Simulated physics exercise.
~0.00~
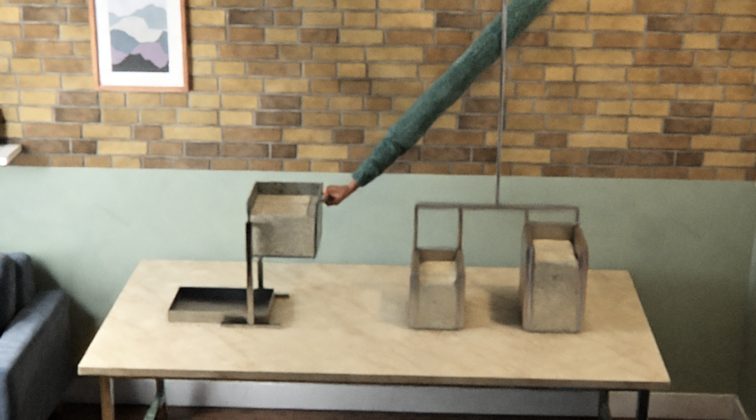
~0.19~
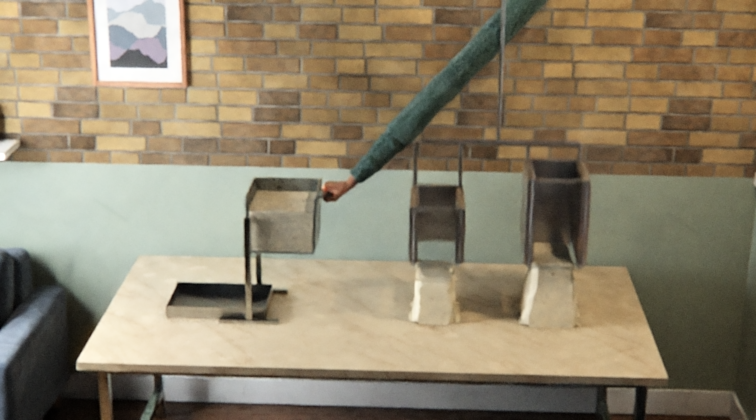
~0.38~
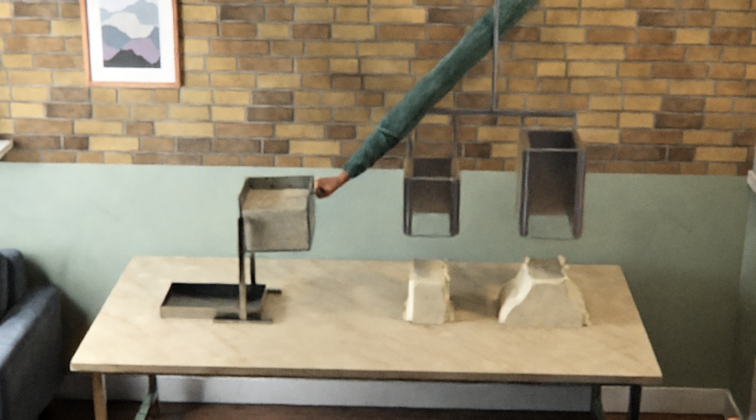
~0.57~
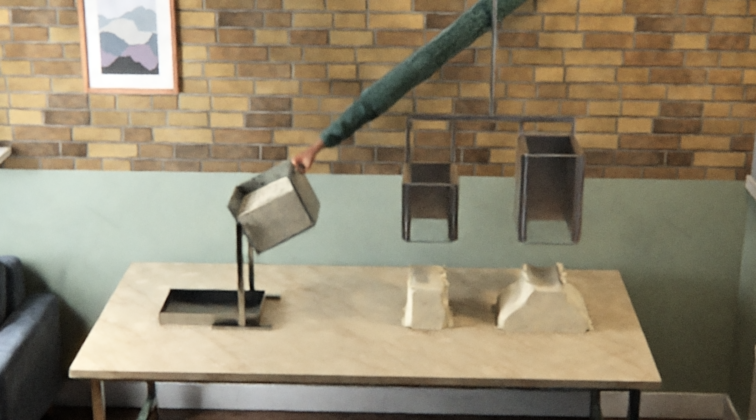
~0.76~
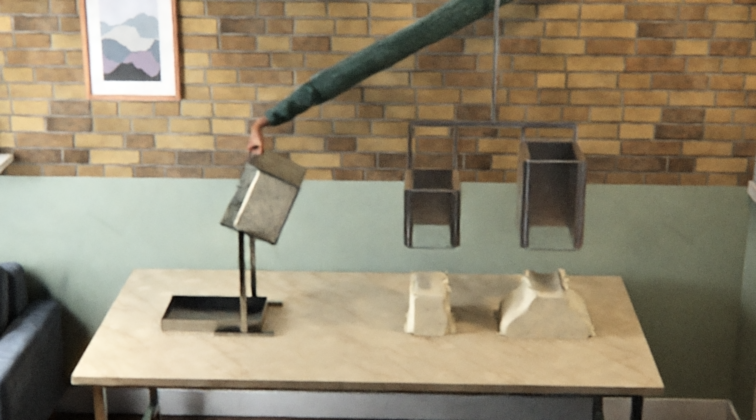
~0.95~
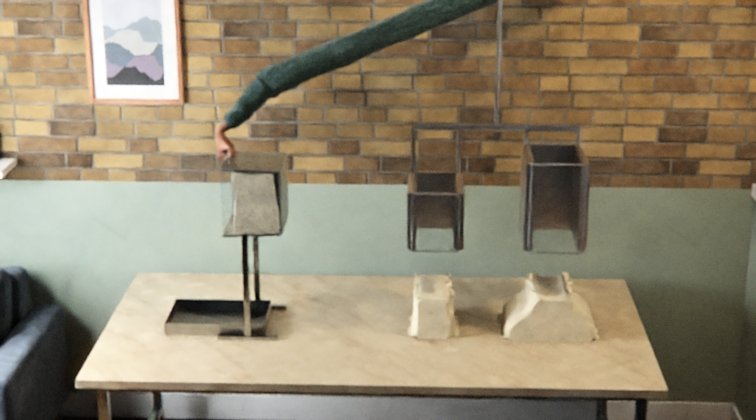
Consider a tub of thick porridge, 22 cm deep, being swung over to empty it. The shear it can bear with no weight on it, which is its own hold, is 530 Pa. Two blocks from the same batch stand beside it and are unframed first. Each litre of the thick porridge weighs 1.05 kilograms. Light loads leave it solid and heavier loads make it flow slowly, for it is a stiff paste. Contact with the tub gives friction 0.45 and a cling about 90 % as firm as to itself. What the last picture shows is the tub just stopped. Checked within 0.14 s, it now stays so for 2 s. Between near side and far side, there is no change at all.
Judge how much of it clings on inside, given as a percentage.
Something like 56 % clings on inside.
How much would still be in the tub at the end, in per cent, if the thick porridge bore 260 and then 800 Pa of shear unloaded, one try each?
You'd see 40 percent the first time and 100 percent the second.
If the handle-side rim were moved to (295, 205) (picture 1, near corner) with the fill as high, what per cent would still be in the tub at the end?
Roughly 100 %.
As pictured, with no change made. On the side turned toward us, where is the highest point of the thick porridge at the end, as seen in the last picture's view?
Roughly at pixel (258, 205).
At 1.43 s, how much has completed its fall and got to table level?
At that moment, near 0 % is down.
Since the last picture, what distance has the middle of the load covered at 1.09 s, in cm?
It has moved close to 4 cm.
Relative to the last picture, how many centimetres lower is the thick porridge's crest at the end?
About 13 cm.
After 1.09 s, the tub is at 90 degrees and holds 100 %.
After 1.26 s, the tub is at 90 degrees and holds 81 %.
After 1.43 s, the tub is at 90 degrees and holds 63 %.
After 1.60 s, the tub is at 90 degrees and holds 56 %.
After 2.95 s, the tub is at 90 degrees and holds 56 %.
